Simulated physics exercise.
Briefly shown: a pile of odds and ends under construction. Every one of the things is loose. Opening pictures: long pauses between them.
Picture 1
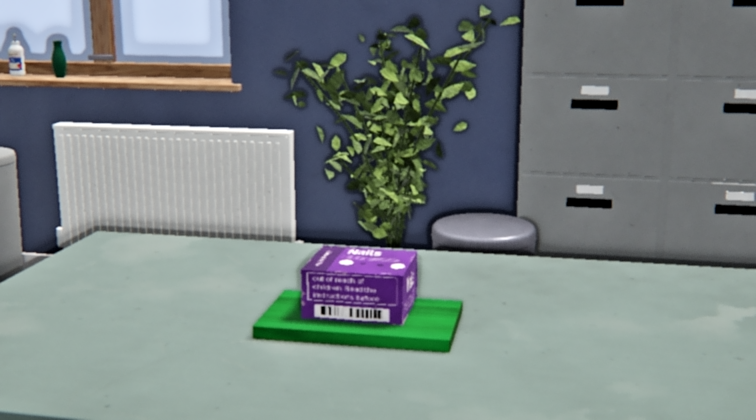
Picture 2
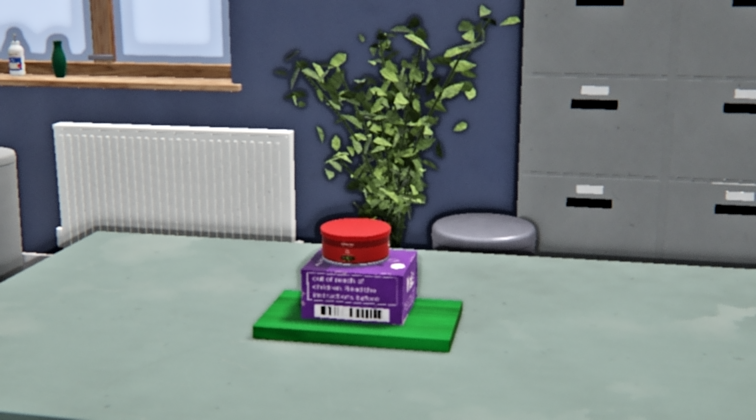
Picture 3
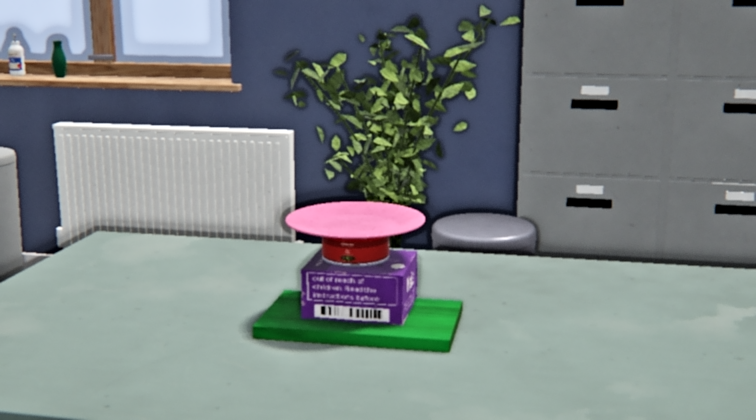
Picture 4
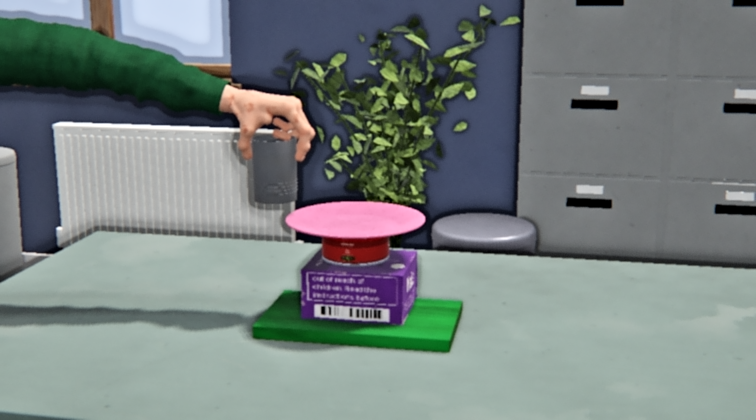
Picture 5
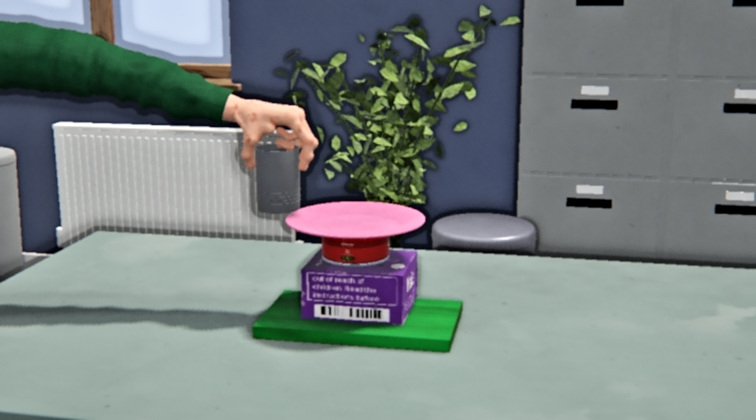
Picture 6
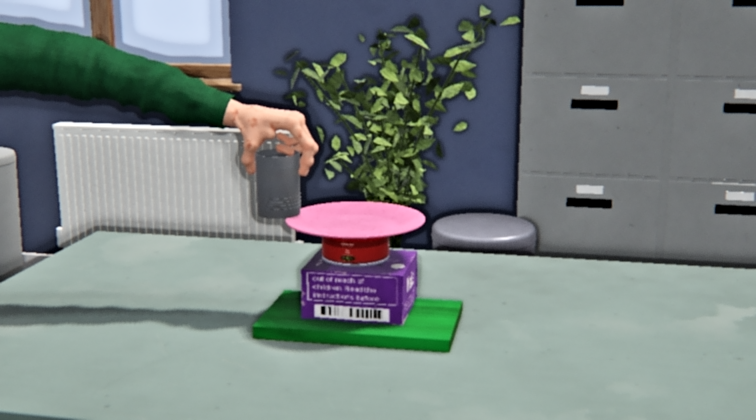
A hand lowers a grey cup slightly at the left edge of the stacked pink plate.
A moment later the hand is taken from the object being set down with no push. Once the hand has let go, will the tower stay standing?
At least one thing drops.
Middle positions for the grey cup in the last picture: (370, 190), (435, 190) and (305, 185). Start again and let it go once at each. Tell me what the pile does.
Lab note - case 1: No collapse; case 2: Collapse; case 3: No collapse.
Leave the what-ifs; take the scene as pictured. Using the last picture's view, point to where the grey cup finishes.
Around (217, 288).
Then, 0.30 s on from there, grey cup now fallen.
Then, 0.40 s on from there, things are still on the move.
Then, 1.40 s on from there, nothing new.
In the end, fallen, grey cup; the other 4 unmoved. At the end, from the last picture's camera, grey cup near (217, 288). The pile loses its balance.
